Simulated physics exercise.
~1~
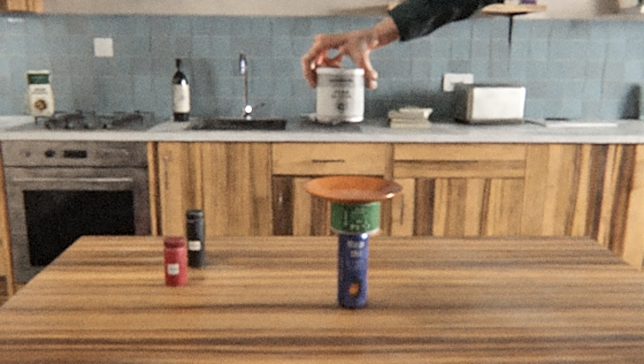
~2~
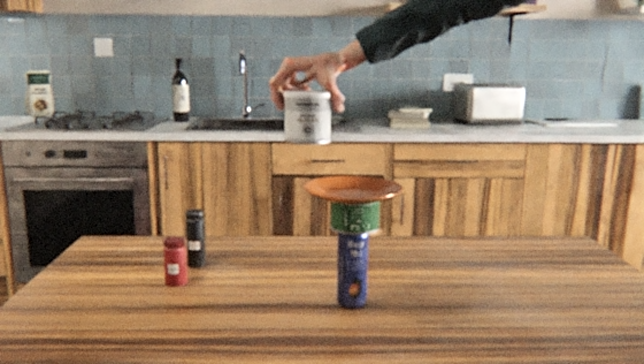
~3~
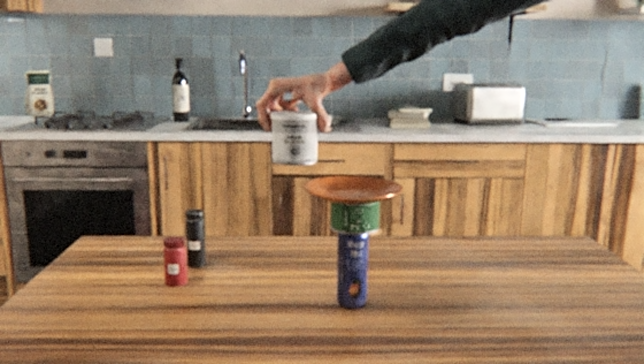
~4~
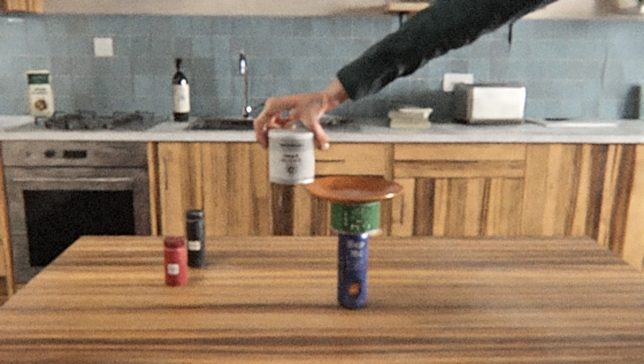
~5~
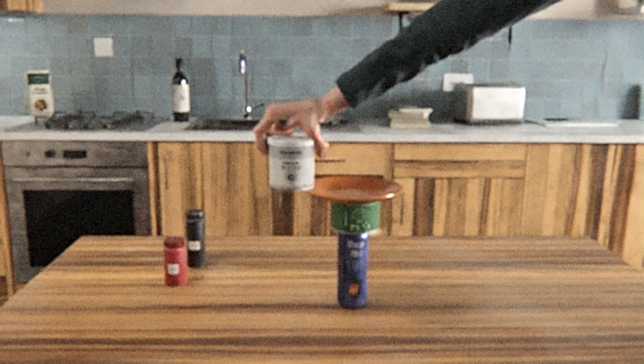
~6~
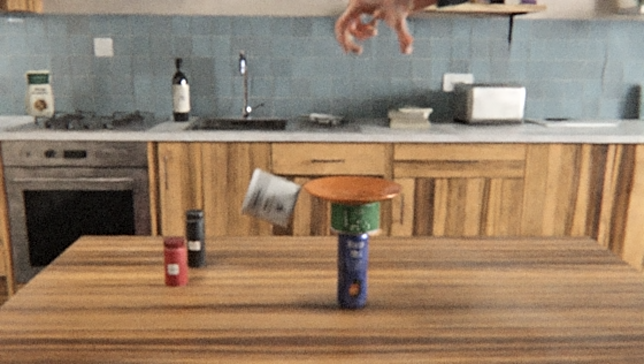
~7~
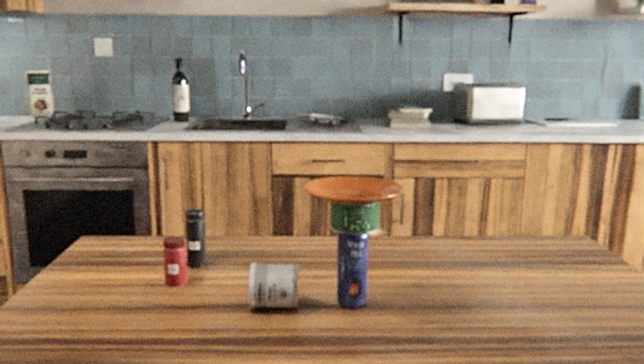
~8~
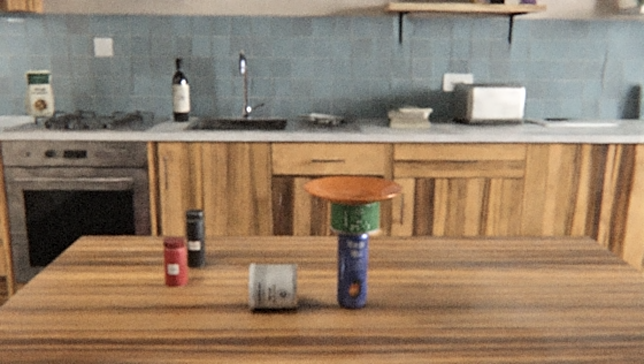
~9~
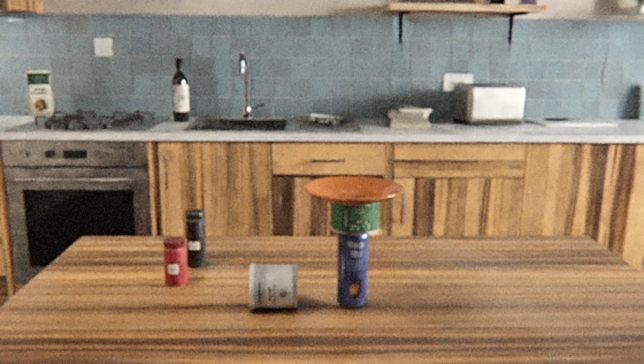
A hand lowers a white pot beside the orange plate, releases it, and it topples onto the table.
